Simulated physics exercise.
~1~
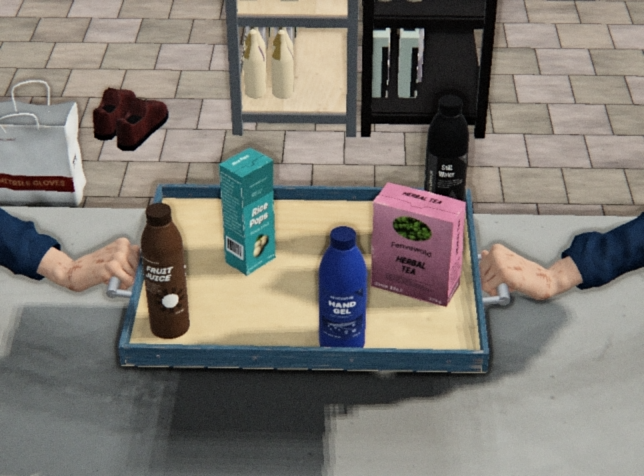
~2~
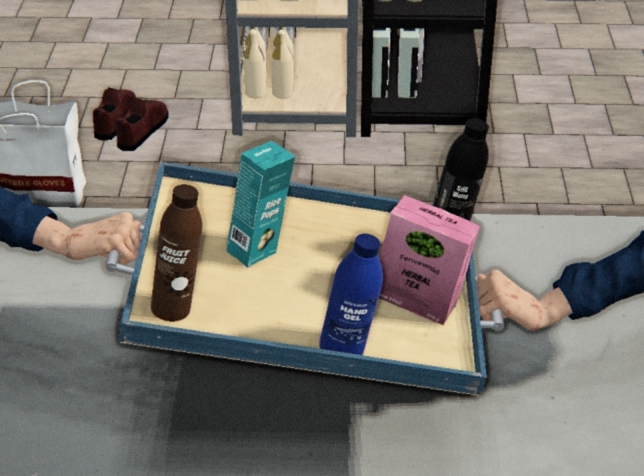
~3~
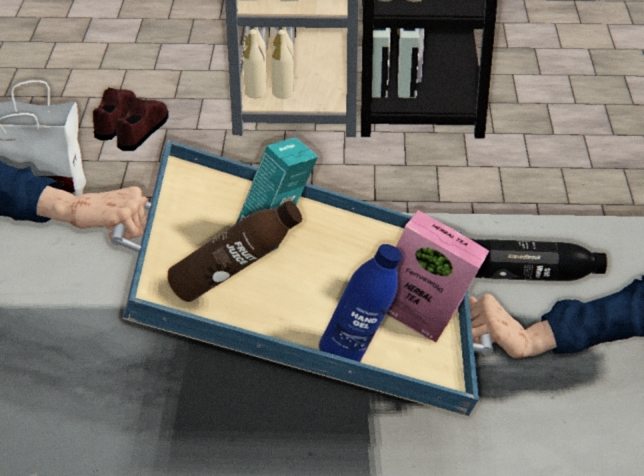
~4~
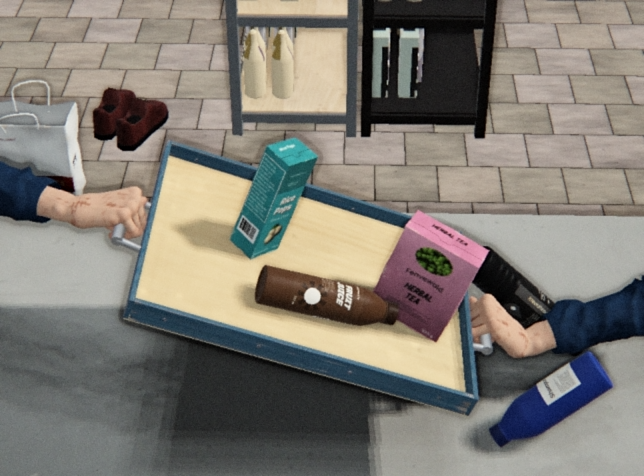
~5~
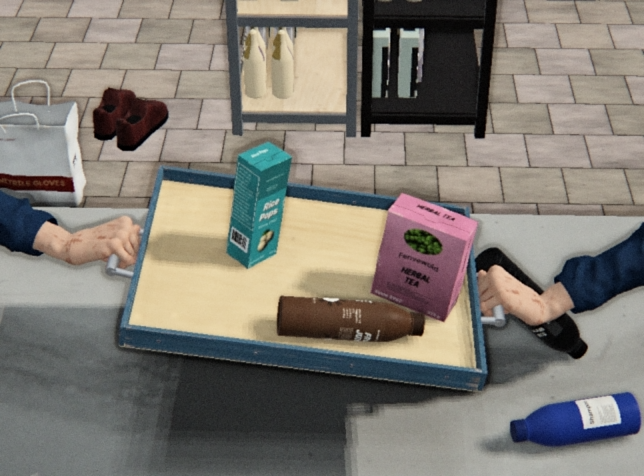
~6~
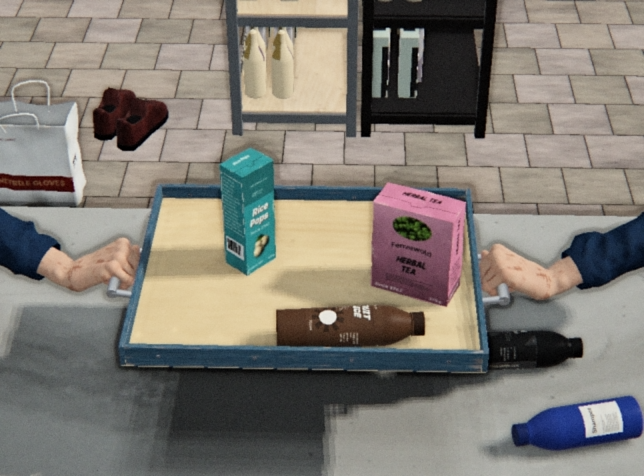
At first, two hands hold a blue-rimmed tray level, with a brown bottle, a turquoise carton, a blue bottle, a pink packet and a black bottle standing on it. The hands tip the tray down towards the right, and everything leans with it. The black bottle topples off the right side, while the brown bottle falls over on the tray. Next the blue bottle drops off to the right, and the brown bottle ends up near the front rim. Finally the hands level the tray, with the carton and packet still upright, the brown bottle lying down, and the black and blue bottles lying off the tray.
